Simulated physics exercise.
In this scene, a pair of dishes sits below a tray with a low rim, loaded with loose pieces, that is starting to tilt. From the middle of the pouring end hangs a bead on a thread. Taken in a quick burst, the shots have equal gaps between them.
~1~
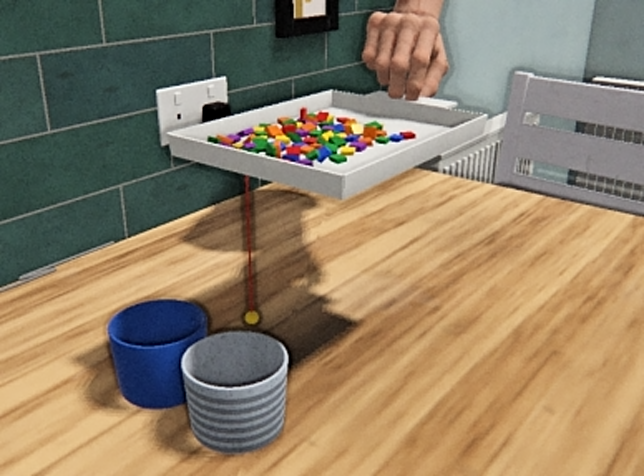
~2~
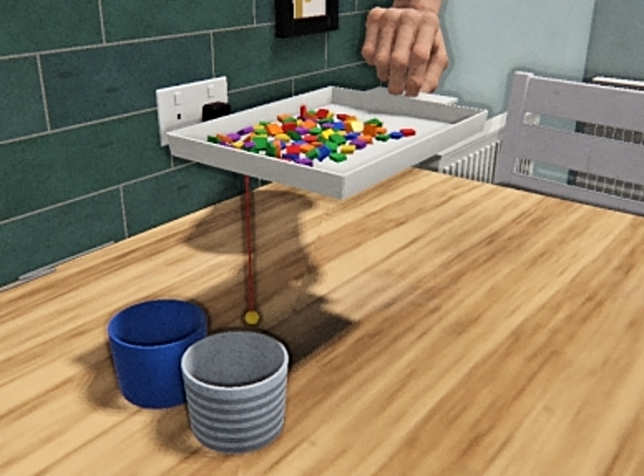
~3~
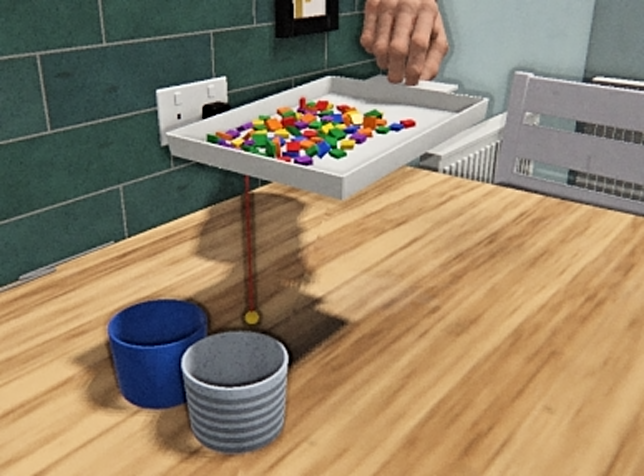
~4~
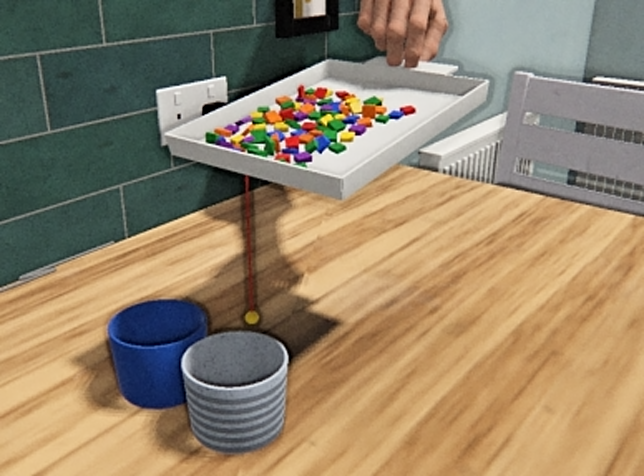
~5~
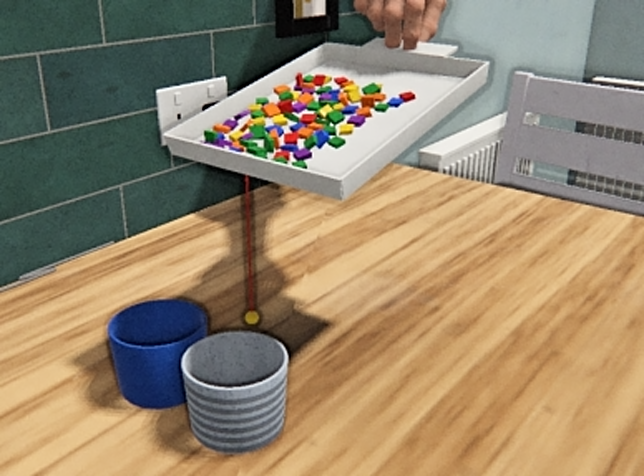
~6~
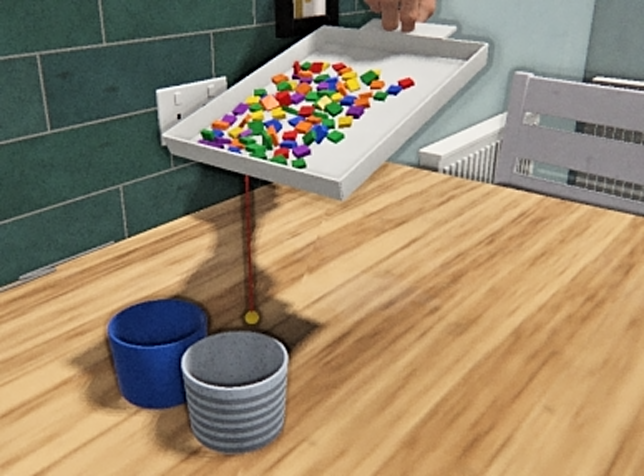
Above a wooden table, a hand steadily tilts a white tray of colourful pieces toward the viewer.
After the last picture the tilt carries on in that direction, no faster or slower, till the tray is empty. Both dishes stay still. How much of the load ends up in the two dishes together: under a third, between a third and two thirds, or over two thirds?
Together the dishes get between a third and two thirds of it.
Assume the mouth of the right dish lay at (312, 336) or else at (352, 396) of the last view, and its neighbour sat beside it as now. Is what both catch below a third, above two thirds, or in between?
To begin with: Below one third; after that: Less than a third.
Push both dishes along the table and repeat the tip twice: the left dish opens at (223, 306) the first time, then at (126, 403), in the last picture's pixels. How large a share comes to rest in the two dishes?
About 0 per cent, then about 0 per cent.
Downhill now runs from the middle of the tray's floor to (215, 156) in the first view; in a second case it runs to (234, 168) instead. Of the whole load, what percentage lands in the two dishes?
First heading roughly 70 %, second roughly 80 %.
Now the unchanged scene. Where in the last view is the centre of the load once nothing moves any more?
Near (216, 429).
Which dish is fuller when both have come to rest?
That is the right dish.
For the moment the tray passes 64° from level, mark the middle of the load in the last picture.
In the last view, the load is centred close to (236, 133).
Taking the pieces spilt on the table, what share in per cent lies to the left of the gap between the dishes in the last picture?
Around 60 percent of the pieces.
Soon, tray tipped steeply; nearly all on the tray; a stray few in the air.
A while on, tray tipped past a quarter turn; about two thirds on the tray; a small part in the right dish; a small part outside both; about a quarter in the air.
Towards the end, tray tipped past a quarter turn; about a third in the right dish; a small part in the left dish; about half outside both.
Finally, tray tipped past a quarter turn; about a third in the right dish; a small part in the left dish; about half outside both.
